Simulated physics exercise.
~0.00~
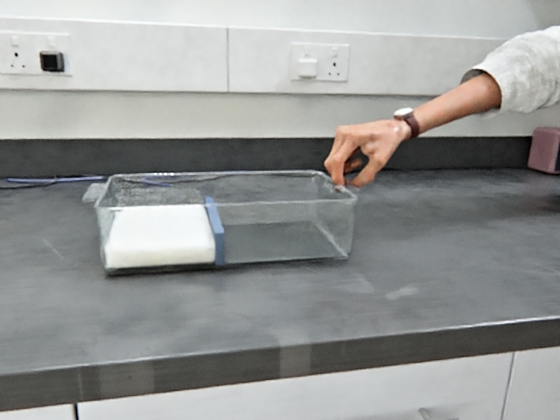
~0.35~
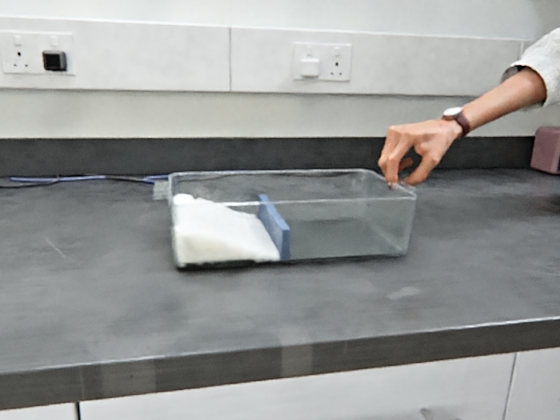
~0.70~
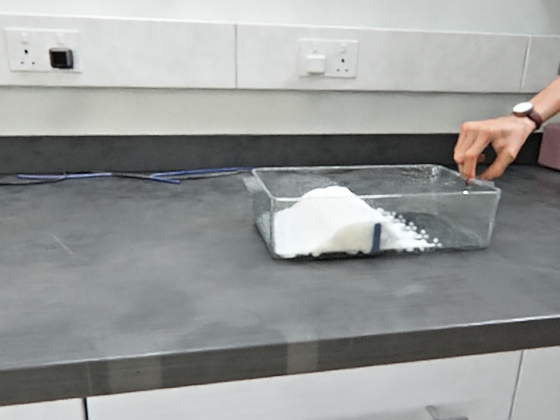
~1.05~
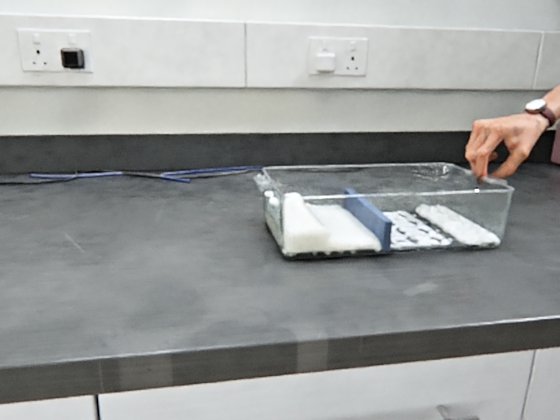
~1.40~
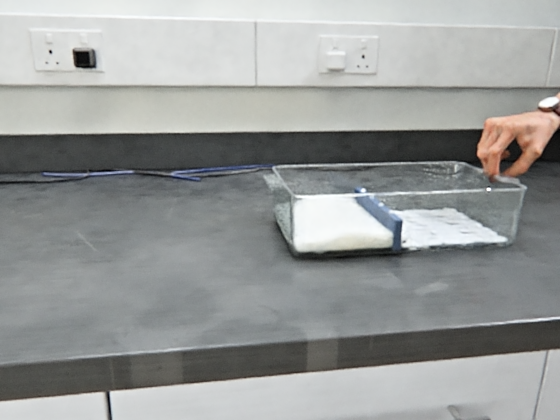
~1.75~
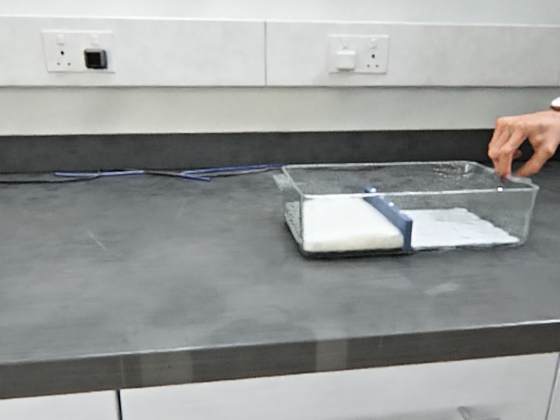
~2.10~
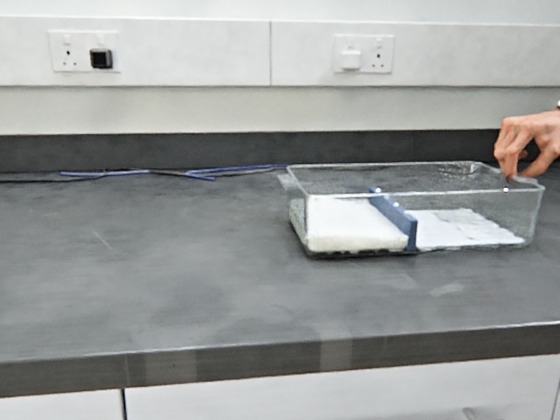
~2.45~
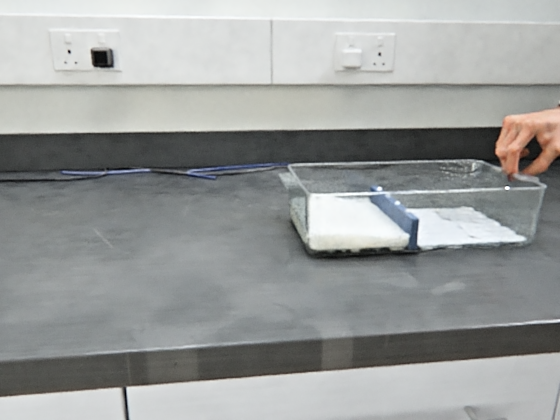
A clear two-part box with milk in its left side was pulled right along a grey counter by a hand, and the milk heaped up and spilled past the blue divider, finally settling with a thin white layer on the right.
